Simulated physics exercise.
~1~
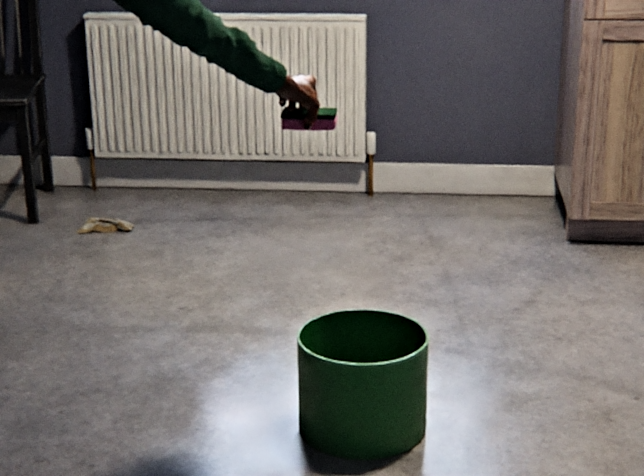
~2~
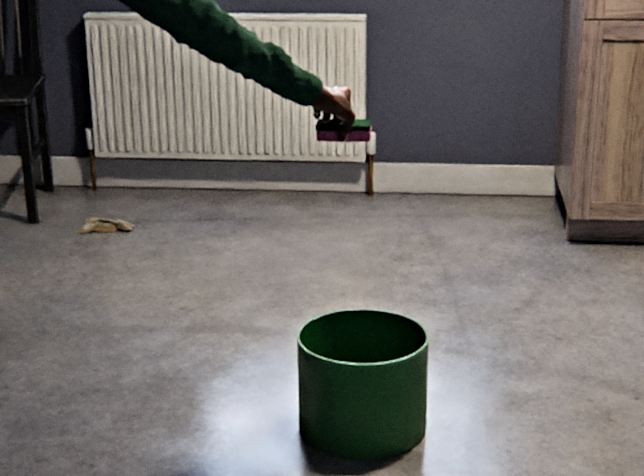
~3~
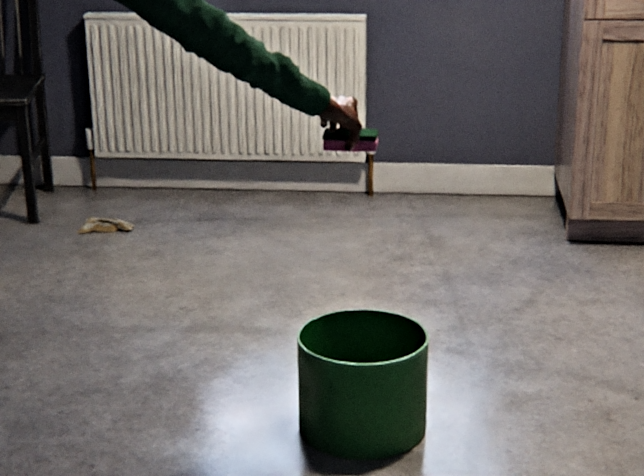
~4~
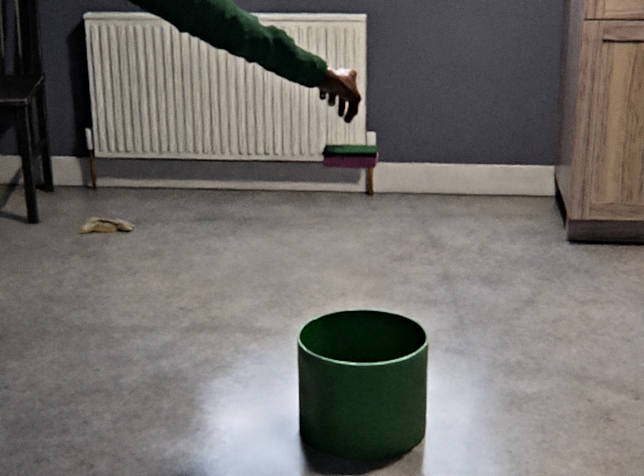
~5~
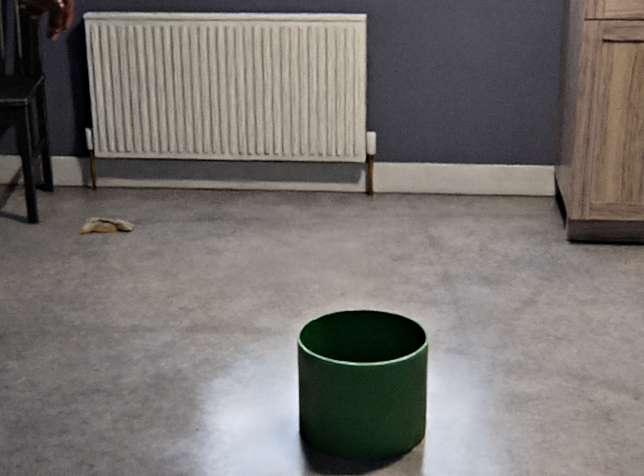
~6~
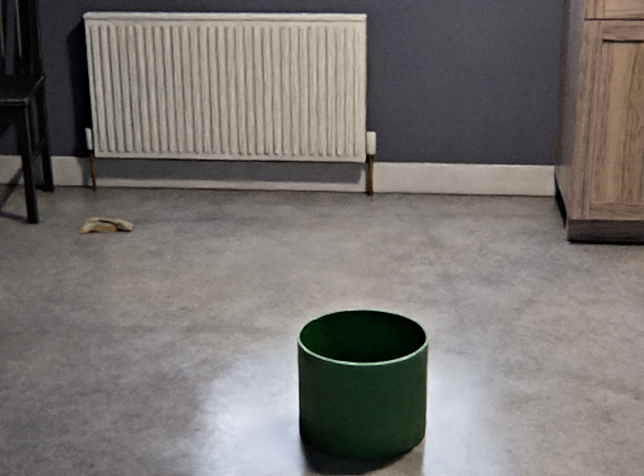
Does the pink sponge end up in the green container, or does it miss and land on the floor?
It drops into the green container. After the hand lets go, the sponge is out of sight and none of it lies on the floor around the container.
